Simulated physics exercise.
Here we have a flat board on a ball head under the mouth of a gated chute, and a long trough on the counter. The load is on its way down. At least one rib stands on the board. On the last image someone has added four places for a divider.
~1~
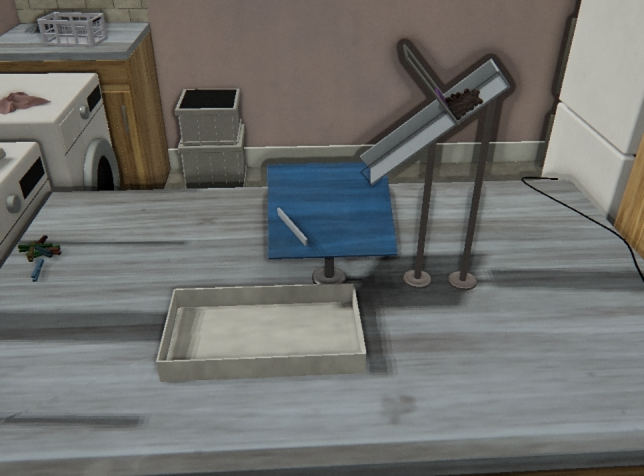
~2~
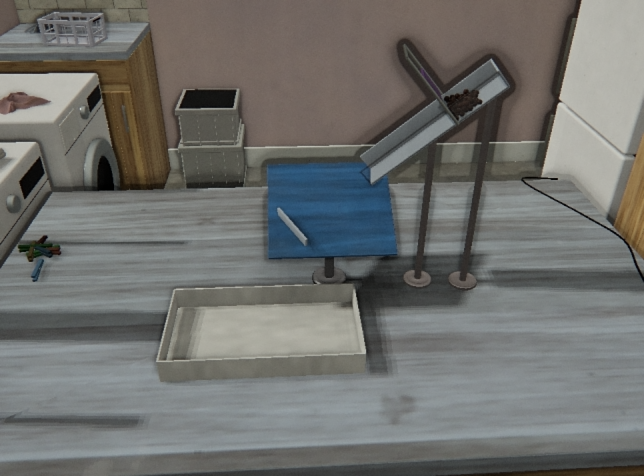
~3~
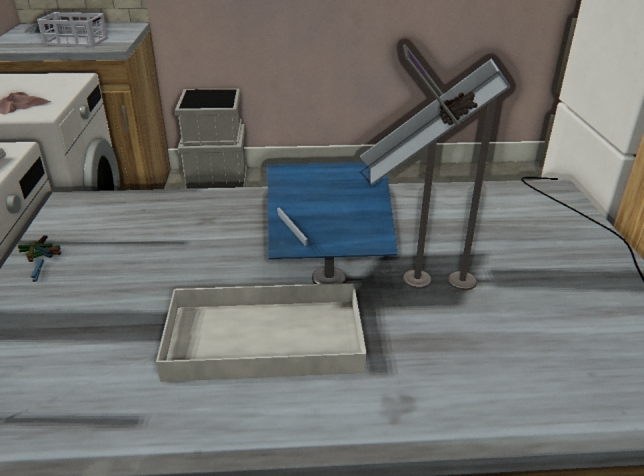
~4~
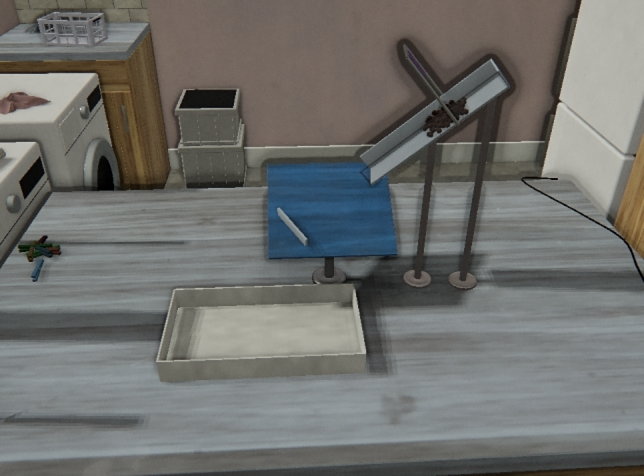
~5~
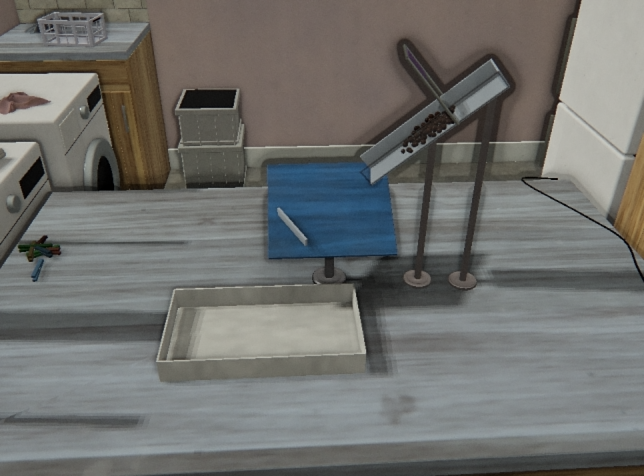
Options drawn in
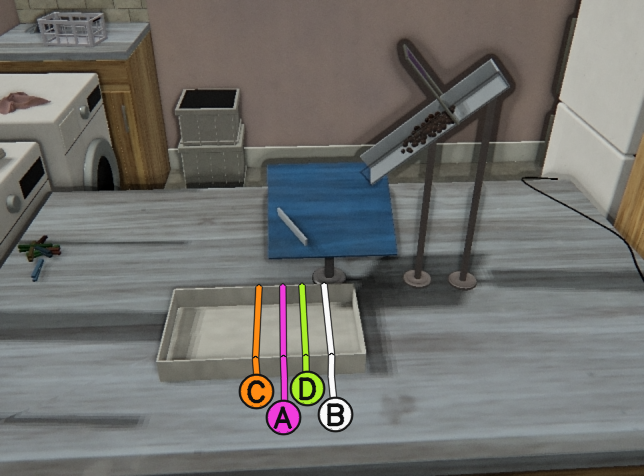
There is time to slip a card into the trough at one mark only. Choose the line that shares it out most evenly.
Line B does it best.
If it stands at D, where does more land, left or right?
Right.
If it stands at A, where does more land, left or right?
More lands on the right.
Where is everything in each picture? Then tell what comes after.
Load behind the gate near (461, 104), chocolate balls; lip of the chute near (371, 177), sloping fairly steeply, in the first picture.
Middle of the board near (330, 207), tilted fairly steeply; middle of its low edge near (333, 256); of its high edge near (327, 163), in the second picture.
Front corners of the trough near (157, 362) and (365, 353), empty; front of the load near (443, 116), in the third picture.
Middle of the load near (444, 116); its front near (425, 129), close to a quarter of the way to the lip; rib from (278, 208) to (306, 240), in the fourth picture.
Middle of the load near (431, 129); its front near (403, 151), close to half of the way to the lip, in the fifth picture.
On the marked copy, line A crosses the front rim at (283, 357); line B crosses the front rim at (331, 355); line C crosses the front rim at (255, 358); line D crosses the front rim at (305, 356).
With A, of what is caught, none at all on the left of the divider, the whole lot on the right.
With B, of what is caught, close to a third on the left of the divider, close to two thirds on the right.
With C, of what is caught, only a few on the left of the divider, all but a few on the right.
With D, of what is caught, a small share on the left of the divider, all but a few on the right.
